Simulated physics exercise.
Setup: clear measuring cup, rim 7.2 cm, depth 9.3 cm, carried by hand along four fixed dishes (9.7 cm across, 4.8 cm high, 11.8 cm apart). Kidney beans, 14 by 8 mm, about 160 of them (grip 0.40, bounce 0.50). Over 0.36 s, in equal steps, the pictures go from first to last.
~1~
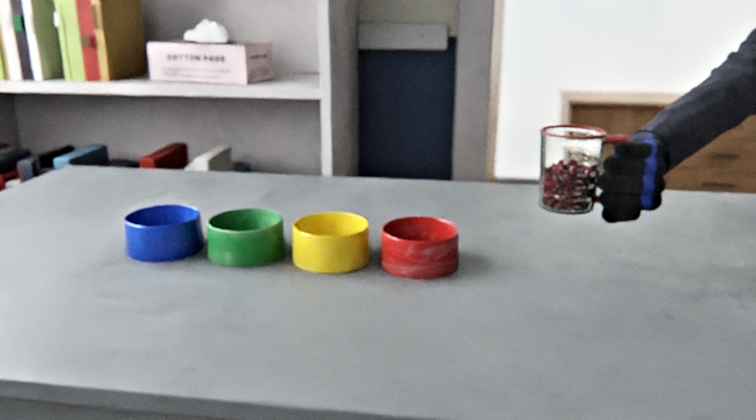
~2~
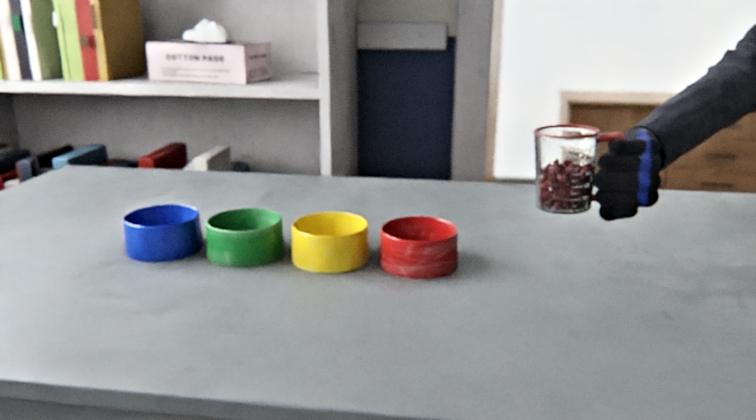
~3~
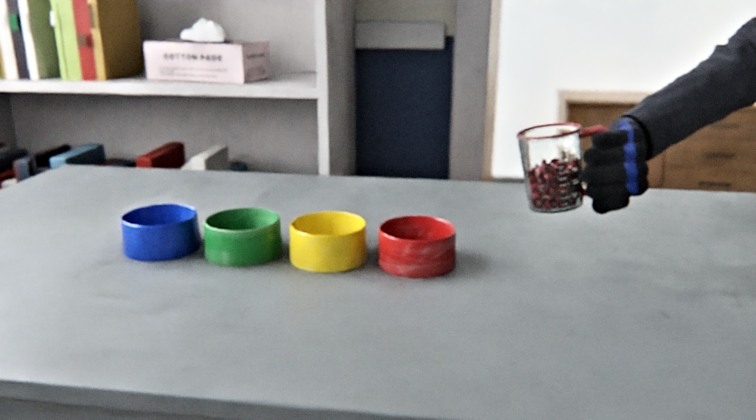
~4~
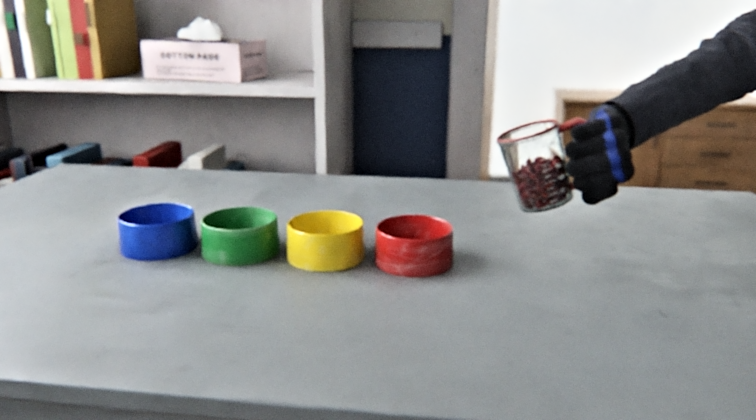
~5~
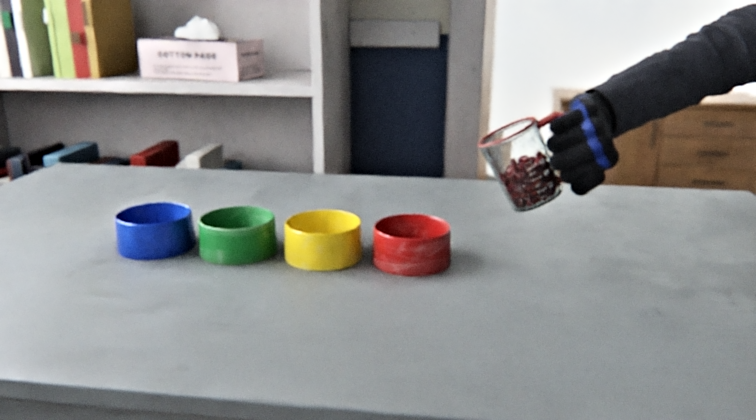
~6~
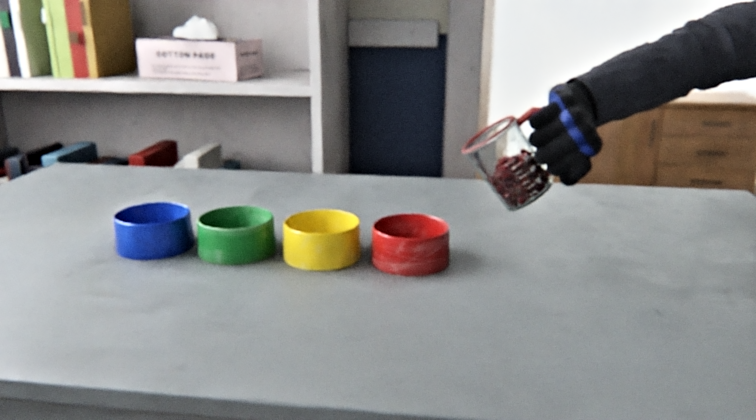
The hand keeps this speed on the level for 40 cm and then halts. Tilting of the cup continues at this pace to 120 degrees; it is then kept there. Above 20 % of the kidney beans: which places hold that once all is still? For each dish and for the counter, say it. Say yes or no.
Red dish: No, blue dish: No, green dish: No, yellow dish: Yes, counter: No.
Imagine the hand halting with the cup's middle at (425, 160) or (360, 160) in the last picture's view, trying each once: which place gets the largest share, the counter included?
Top receivers, in order: Red and yellow.
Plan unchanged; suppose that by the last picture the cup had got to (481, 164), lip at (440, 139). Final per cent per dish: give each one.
In the end red holds 0, blue holds 0, green holds 70, yellow holds 0.
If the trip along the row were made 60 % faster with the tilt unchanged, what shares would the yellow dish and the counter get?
Shares: Yellow 0, counter 20.
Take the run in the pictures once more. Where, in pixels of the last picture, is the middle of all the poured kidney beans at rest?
I'd say roughly (312, 243).
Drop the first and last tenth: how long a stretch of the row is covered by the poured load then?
Spread: Around 7 cm.
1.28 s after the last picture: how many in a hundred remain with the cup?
Some 0 per cent.
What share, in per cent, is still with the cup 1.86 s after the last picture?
It comes out close to 0 per cent.
Then, 0.77 s after the last picture, tilt 120 degrees; cup holds 55 %, yellow 35 %.
Then, 1.28 s after the last picture, tilt 120 degrees; cup holds 0 %, yellow 90 %.
Then, 1.86 s after the last picture, tilt 120 degrees; cup holds 0 %, yellow 90 %.
In the end, red 0 %, blue 0 %, green 0 %, yellow 90 %, counter 10 %.
